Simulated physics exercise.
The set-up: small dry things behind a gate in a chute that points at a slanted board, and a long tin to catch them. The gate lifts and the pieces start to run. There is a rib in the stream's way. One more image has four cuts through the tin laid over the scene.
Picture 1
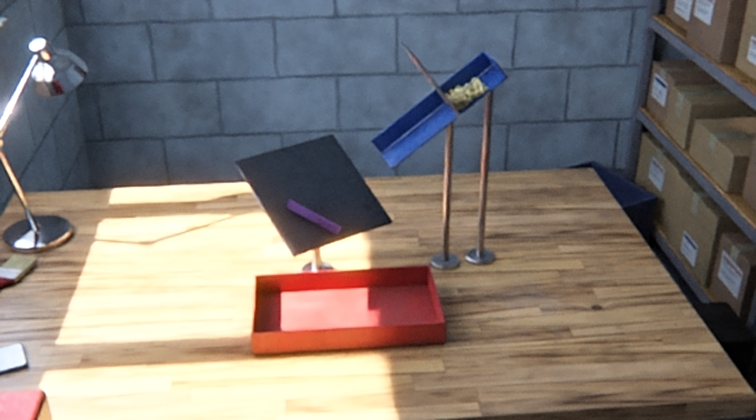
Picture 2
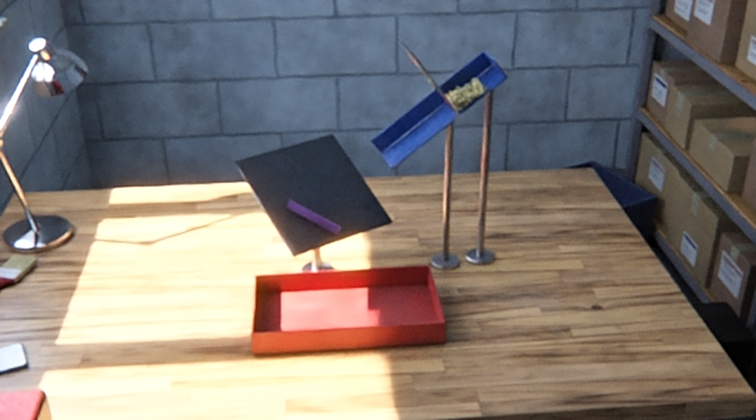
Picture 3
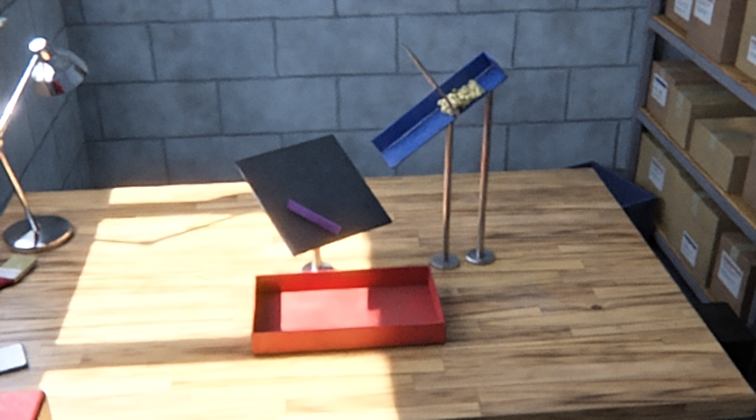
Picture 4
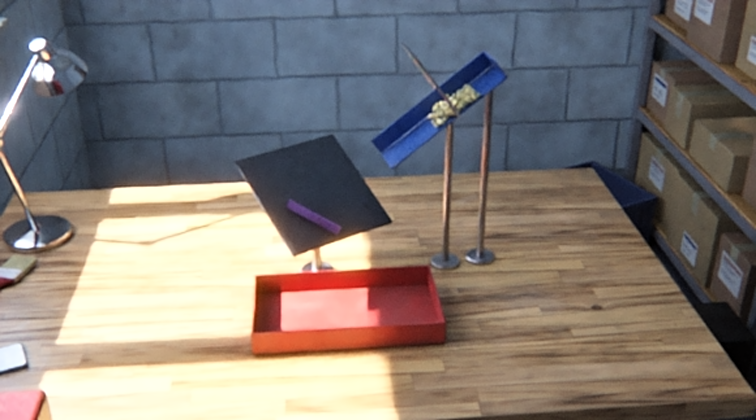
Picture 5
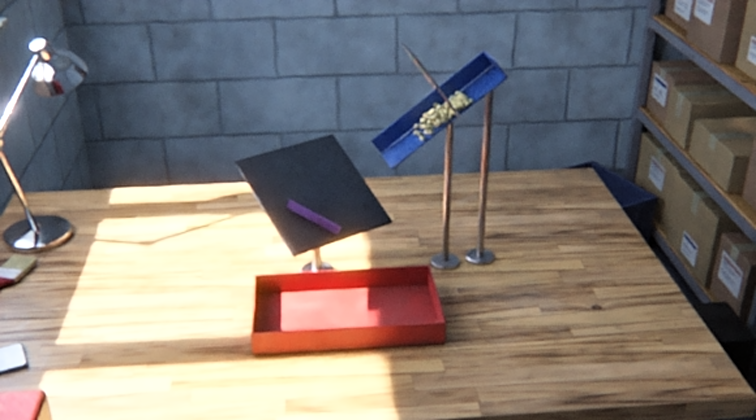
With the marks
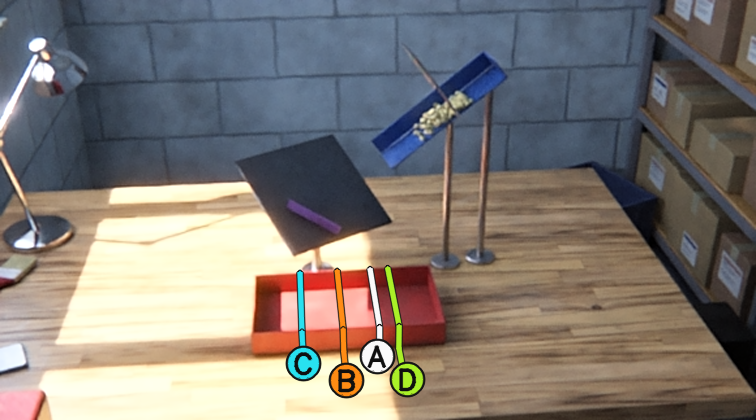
Small pale pieces slide down a tilted blue chute above a dark slanted board.
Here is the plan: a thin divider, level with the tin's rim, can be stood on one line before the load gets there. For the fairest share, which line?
Line A.
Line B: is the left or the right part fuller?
Right.
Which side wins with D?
The left side.
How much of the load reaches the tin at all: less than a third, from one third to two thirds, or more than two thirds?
It is more than two thirds.
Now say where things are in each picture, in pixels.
Load behind the gate near (464, 95), soya beans; lip of the chute near (387, 162), sloping fairly steeply, in the first frame.
Middle of the board near (314, 191), tilted fairly steeply; middle of its low edge near (345, 238); of its high edge near (285, 147), in the second frame.
Front corners of the tin near (252, 333) and (445, 322), empty; front of the load near (445, 111), in the third frame.
Middle of the load near (451, 108); its front near (434, 122), close to a quarter of the way to the lip; rib from (289, 200) to (341, 227), in the fourth frame.
Middle of the load near (443, 114); its front near (416, 133), close to half of the way to the lip, in the fifth frame.
On the marked copy, line A crosses the front rim at (379, 326); line B crosses the front rim at (343, 328); line C crosses the front rim at (301, 330); line D crosses the front rim at (398, 325).
Choosing A, of what is caught, close to half on the left of the divider, close to half on the right.
Choosing B, of what is caught, a small share on the left of the divider, all but a few on the right.
Choosing C, of what is caught, none at all on the left of the divider, the whole lot on the right.
Choosing D, of what is caught, the bulk on the left of the divider, a small share on the right.
